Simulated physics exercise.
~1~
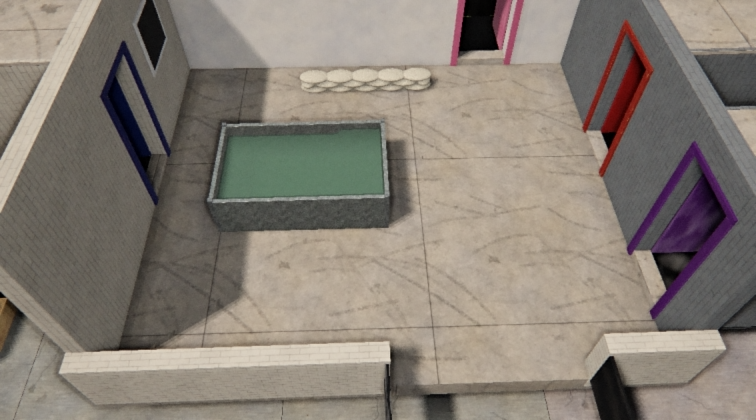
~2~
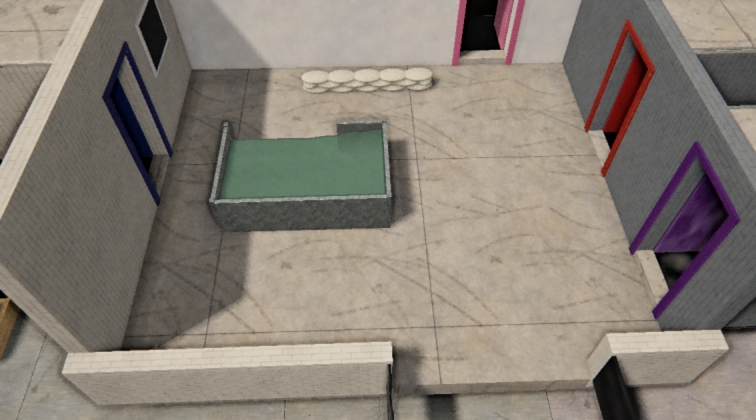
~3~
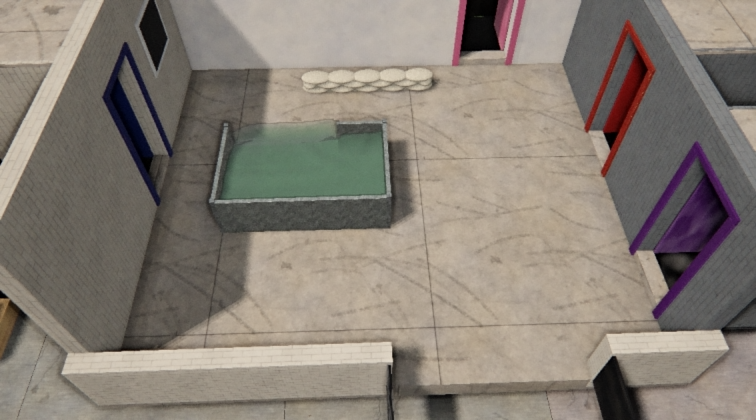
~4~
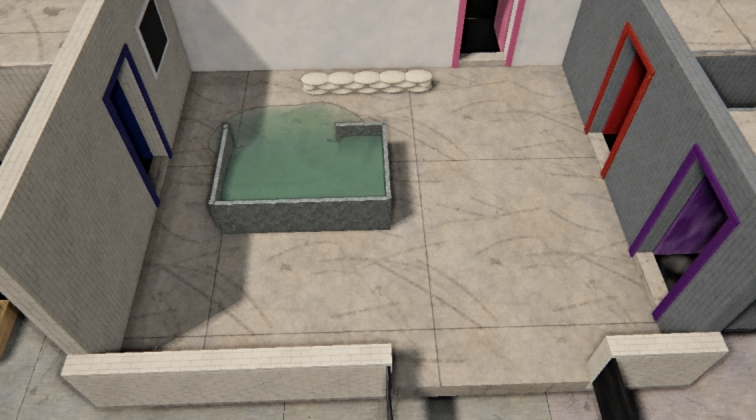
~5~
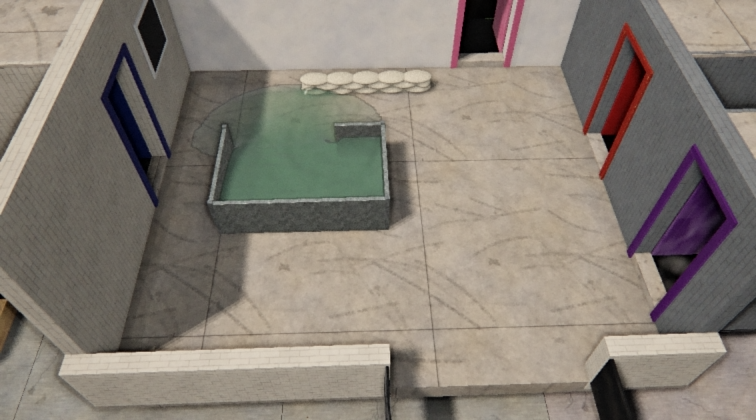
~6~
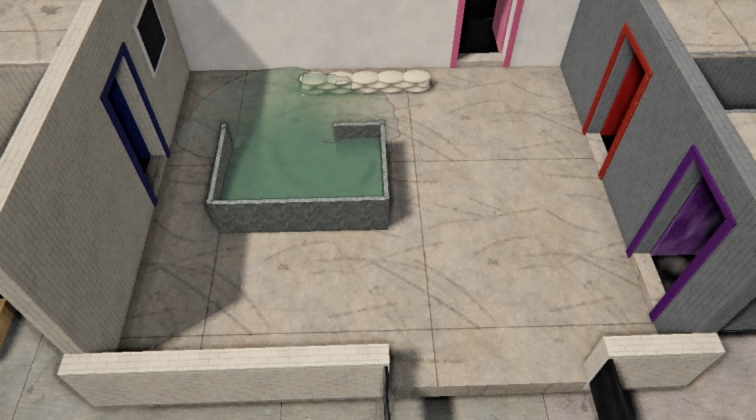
Green water pours from a grey stone tank as most of its far wall vanishes, spreading in a thin, rounded sheet over the floor behind until it reaches a low row of pale sandbags. The tank stands left of centre in a walled, pale-floored yard, seen from above by a nearly still camera. A blue doorway is at left, a pink one at the back, and red and purple ones at right.
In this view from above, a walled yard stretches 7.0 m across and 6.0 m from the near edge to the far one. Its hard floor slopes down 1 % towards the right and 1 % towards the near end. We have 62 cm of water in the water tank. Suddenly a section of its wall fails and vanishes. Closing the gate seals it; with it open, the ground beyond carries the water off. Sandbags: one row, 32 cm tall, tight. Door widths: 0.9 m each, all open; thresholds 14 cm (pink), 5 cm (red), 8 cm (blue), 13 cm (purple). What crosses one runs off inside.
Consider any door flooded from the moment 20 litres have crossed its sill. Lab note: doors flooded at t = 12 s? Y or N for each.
Pink door N, red door Y, blue door N, purple door N.
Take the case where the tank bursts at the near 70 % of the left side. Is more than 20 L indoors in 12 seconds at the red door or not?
Well, at red it would be too little.
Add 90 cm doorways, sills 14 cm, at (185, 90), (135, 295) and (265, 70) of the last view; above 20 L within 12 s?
So, in the order given, it's beyond the mark, then shy of the mark, then beyond the mark.
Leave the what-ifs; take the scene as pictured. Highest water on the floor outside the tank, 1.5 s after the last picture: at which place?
About (219, 76).
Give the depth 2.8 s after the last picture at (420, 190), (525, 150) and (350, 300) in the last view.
The depths come out at 1, 2 and 0 centimetres, in the order listed.
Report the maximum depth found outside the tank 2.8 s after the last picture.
Depth: Approx. 22 cm.
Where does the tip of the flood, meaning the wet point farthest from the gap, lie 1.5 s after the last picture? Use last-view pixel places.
Location: Approx. (528, 85) in the last view.
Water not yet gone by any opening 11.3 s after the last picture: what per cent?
I'd put it at some 86 percent still there.
Then, 0.7 s after the last picture water covers 20 % of the floor and is deepest (42 cm) near (277, 75); pink door not reached, red door not reached, blue door not reached, purple door not reached.
Then, 1.5 s after the last picture water covers 30 % of the floor and is deepest (42 cm) near (219, 76); pink door not reached, red door not reached, blue door not reached, purple door not reached.
Then, 2.8 s after the last picture water covers 55 % of the floor and is deepest (22 cm) near (303, 108); pink door 6 cm at the sill, 0 L in, red door 9 cm at the sill, 4 L in, blue door 9 cm at the sill, 0 L in, purple door not reached.
Then, 6.3 s after the last picture water covers 85 % of the floor and is deepest (15 cm) near (667, 360); pink door 3 cm at the sill, 0 L in, red door 8 cm at the sill, 33 L in, blue door 6 cm at the sill, 2 L in, purple door 6 cm at the sill, 0 L in.
Then, 11.3 s after the last picture water covers 90 % of the floor and is deepest (14 cm) near (653, 361); pink door 3 cm at the sill, 0 L in, red door 7 cm at the sill, 56 L in, blue door 2 cm at the sill, 2 L in, purple door 11 cm at the sill, 2 L in.
